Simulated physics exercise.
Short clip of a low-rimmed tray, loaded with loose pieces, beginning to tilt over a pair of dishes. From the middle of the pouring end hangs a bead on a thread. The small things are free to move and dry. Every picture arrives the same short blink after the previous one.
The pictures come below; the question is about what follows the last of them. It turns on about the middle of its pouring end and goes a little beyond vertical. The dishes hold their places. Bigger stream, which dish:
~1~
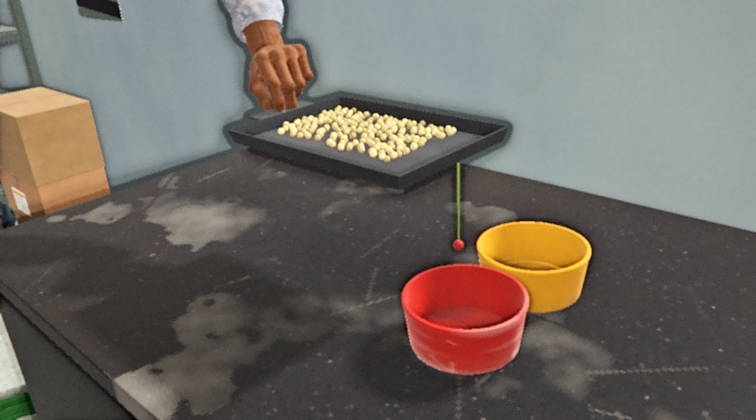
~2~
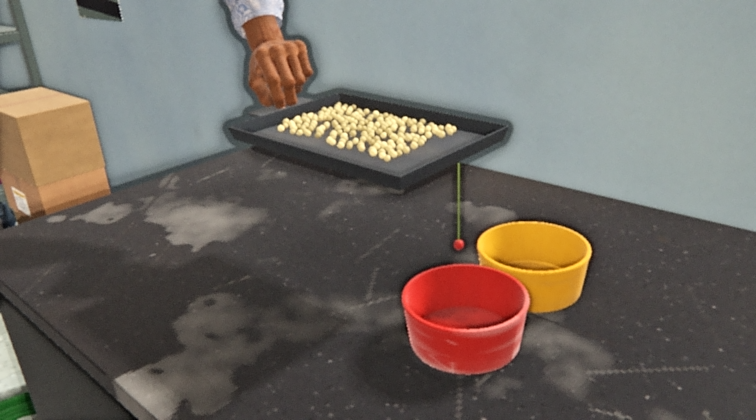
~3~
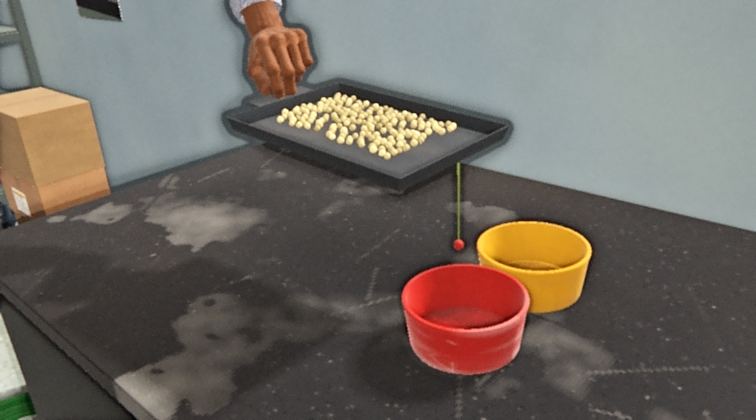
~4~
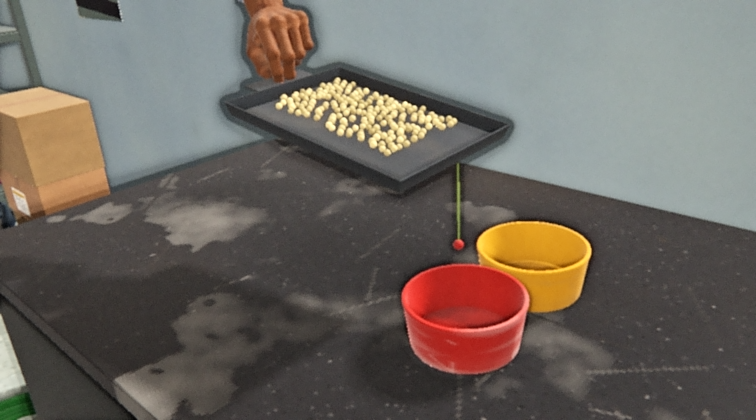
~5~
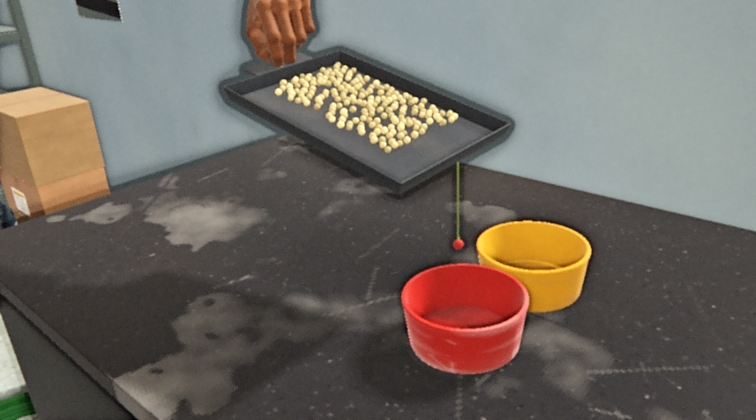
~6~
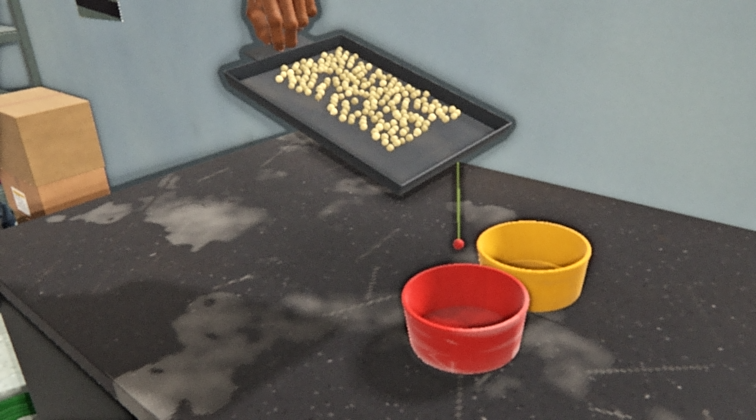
Left.
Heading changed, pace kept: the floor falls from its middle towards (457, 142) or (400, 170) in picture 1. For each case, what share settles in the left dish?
In order, 0 in a hundred and 70 in a hundred.
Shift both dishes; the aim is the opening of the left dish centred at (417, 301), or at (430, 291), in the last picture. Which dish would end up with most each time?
Results - the dish on the left side first, the dish on the left side second.
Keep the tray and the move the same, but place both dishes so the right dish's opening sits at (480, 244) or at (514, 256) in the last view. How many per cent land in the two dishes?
About 70 per cent, then about 90 per cent.
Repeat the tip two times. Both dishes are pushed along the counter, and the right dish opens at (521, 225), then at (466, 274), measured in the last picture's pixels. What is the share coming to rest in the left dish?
Trial 1: 70 percent; trial 2: 10 percent.
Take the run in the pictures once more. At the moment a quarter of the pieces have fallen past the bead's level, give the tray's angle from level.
The tilt then is about 70°.
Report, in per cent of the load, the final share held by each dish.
Per hundred pieces, the left dish ends with about 90 and the right dish with about 10.
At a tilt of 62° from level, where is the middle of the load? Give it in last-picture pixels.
The load is centred around (435, 170).
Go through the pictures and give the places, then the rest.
The first frame shows corners of the pouring end at (399, 174) and (503, 127), level; middle of the load at (359, 130), soya beans; left dish at (517, 335); right dish at (581, 278); bead on its thread at (458, 245).
The second frame shows corners of the pouring end at (399, 174) and (503, 126), level; middle of the load at (359, 128).
The third frame shows corners of the pouring end at (400, 175) and (503, 126), tipped barely, lowest at the left corner; middle of the load at (359, 122).
The fourth frame shows corners of the pouring end at (400, 177) and (504, 124), tipped a little, lowest at the left corner; middle of the load at (359, 112).
The fifth frame shows corners of the pouring end at (401, 179) and (505, 123), tipped a little, lowest at the left corner; middle of the load at (359, 102).
The sixth frame shows corners of the pouring end at (401, 181) and (506, 122), tipped clearly, lowest at the left corner; middle of the load at (366, 95); left dish at (517, 335); right dish at (581, 278).
Soon after the last picture, tray tipped steeply; most on the tray; a small part in the left dish; about a quarter in the air.
A little later, tray tipped past a quarter turn; about a third on the tray; about half in the left dish; a stray few in the right dish; a stray few outside both; about a quarter in the air.
Later still, tray tipped past a quarter turn; most in the left dish; a small part in the right dish; a small part outside both.
At rest, tray tipped past a quarter turn; most in the left dish; a small part in the right dish; a small part outside both.
